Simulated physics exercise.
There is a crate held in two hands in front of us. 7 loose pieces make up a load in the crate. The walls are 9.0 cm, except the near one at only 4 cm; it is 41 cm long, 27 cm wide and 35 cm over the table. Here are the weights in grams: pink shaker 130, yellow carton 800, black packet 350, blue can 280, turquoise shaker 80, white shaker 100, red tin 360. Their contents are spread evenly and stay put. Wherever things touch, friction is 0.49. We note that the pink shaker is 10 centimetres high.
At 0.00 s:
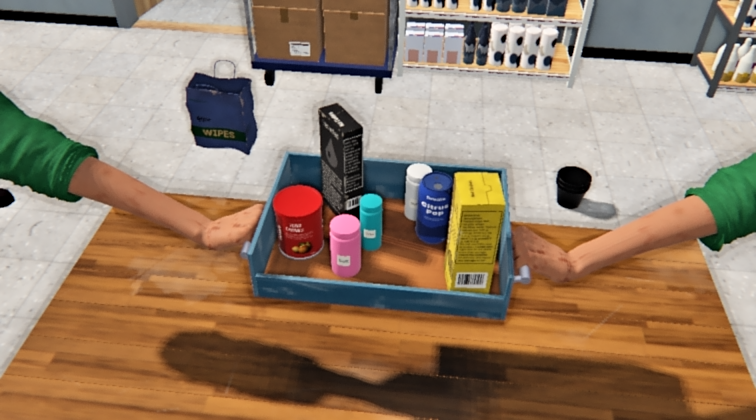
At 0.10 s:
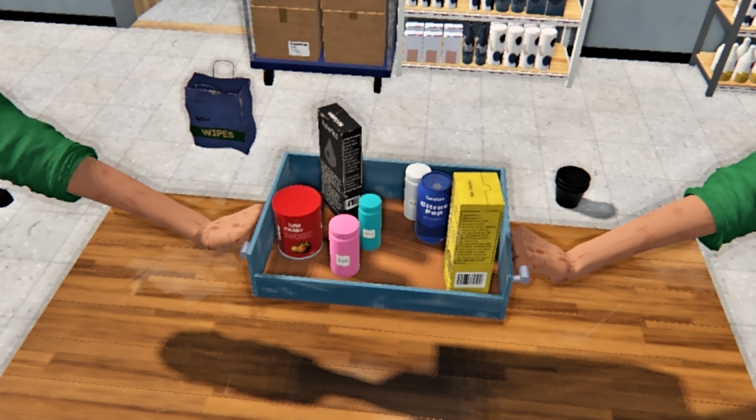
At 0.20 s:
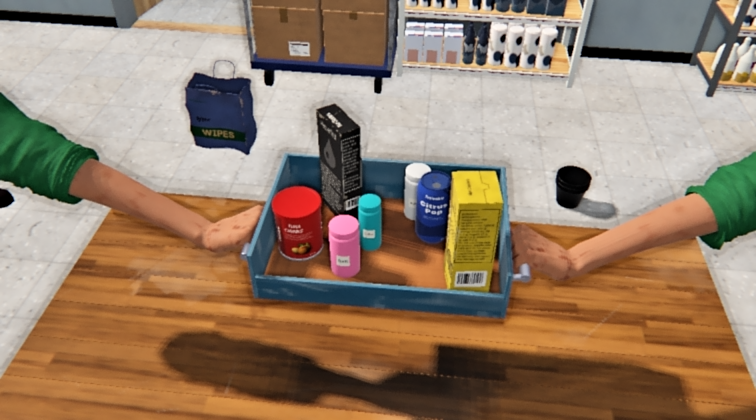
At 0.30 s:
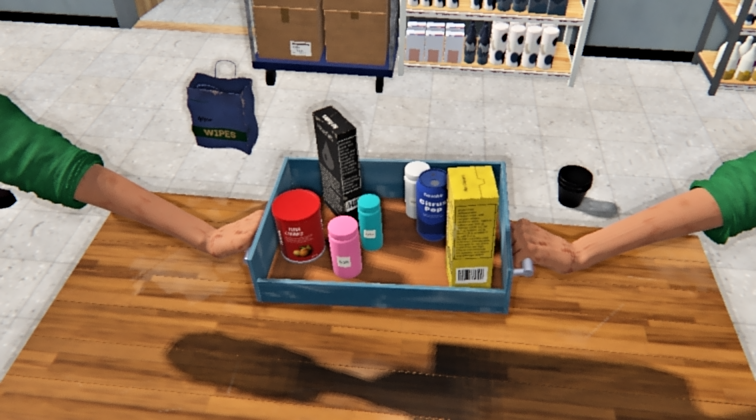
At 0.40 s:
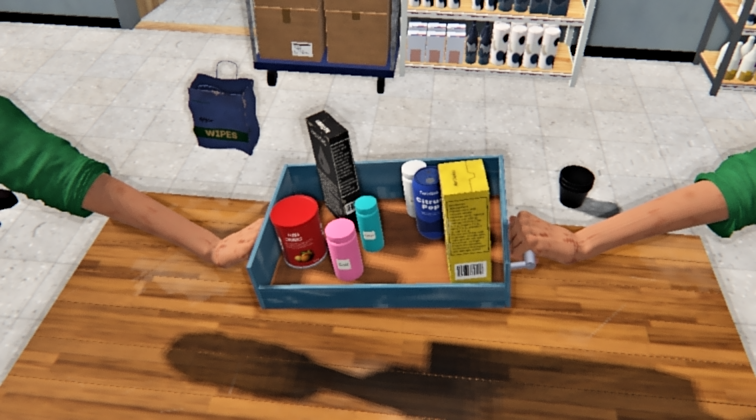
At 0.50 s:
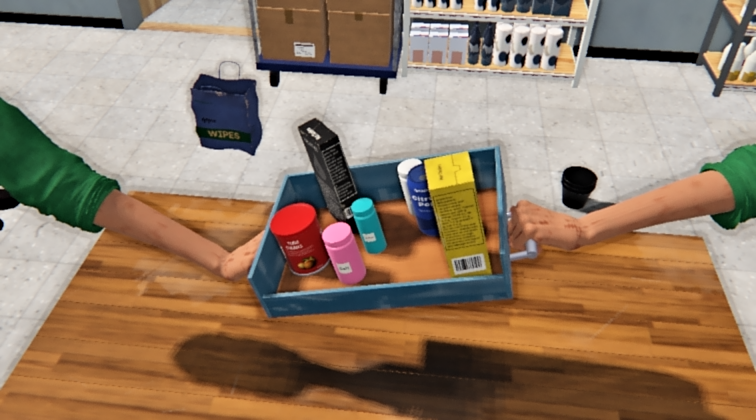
We see two hands holding a blue crate of assorted containers and boxes above a wooden surface; the crate stays level at first, then the hands tilt it gradually, its left side lower, while the contents lean with it.
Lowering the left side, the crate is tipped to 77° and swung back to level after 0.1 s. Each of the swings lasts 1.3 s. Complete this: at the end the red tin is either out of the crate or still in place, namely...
Still in place.
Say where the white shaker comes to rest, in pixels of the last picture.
Its middle comes to rest around (320, 191).
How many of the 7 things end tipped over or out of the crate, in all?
The tally is 4.
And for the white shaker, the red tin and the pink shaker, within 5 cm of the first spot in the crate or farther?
The white shaker ends elsewhere; the red tin holds its spot; the pink shaker gets shifted.
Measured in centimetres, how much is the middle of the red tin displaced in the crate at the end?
Start to finish, roughly 2 cm.
After 1.00 s, crate at 62°, left side down; black packet now out of the crate; white shaker on its side; yellow carton 58° off its base.
After 1.60 s, crate at 76°, left side down; yellow carton and blue can now out of the crate; red tin moved 2 cm near (341, 309); white shaker on its side.
After 2.30 s, crate at 23°, left side down; red tin moved 2 cm near (297, 258); white shaker on its side; turquoise shaker moved 16 cm.
In the end (3.3 s), out of the crate, yellow carton, black packet and blue can; toppled in the crate, white shaker; not toppled but over 5 cm from the start, pink shaker and turquoise shaker; the last one under 5 cm from the start. In the last view, red tin near (298, 232).
